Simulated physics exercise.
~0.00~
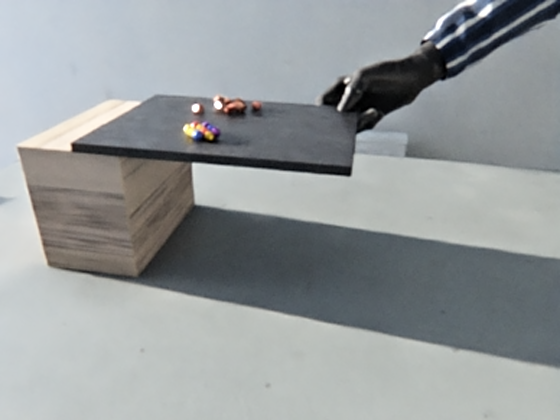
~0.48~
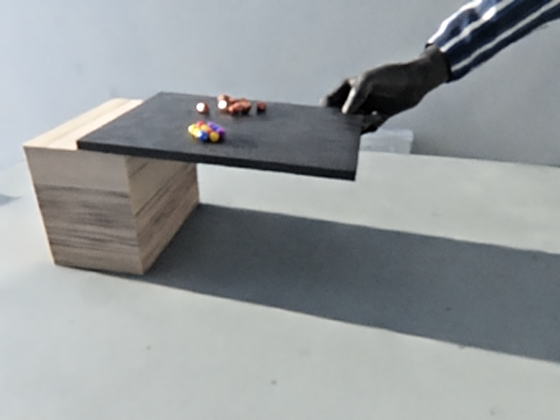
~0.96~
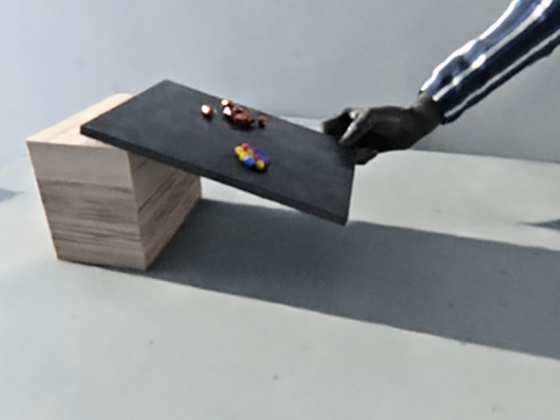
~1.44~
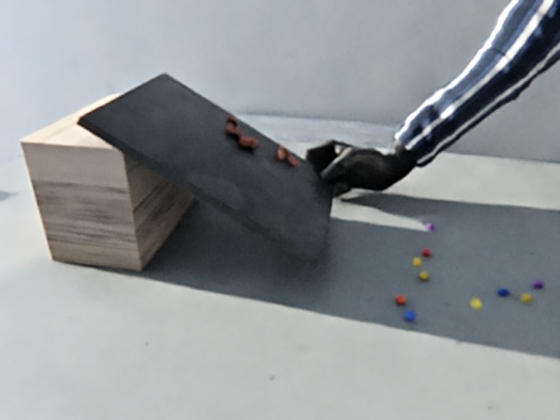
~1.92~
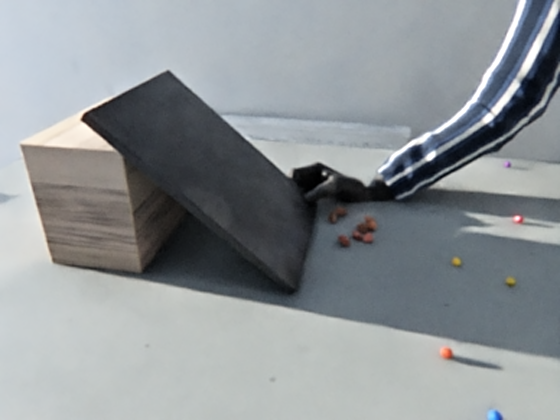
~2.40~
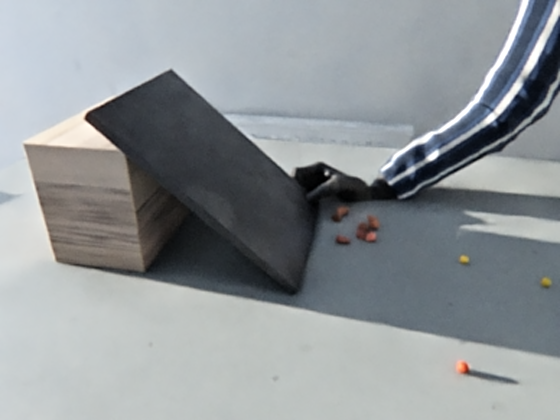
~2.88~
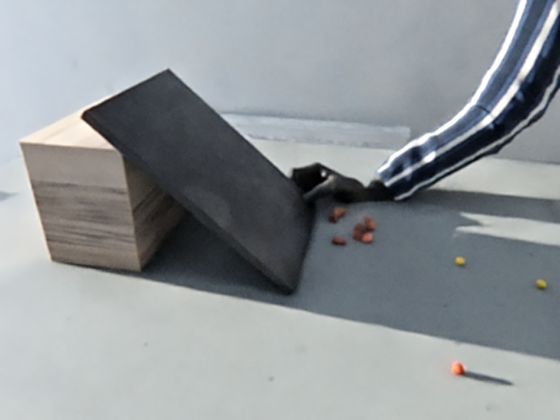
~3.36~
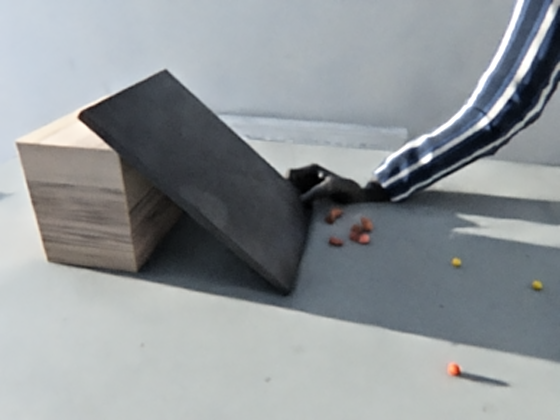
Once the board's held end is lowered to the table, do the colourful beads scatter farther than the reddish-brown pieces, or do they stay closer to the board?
The colourful beads scatter farther, with several going out of view to the right. The reddish-brown pieces settle in a loose group near the foot of the board.
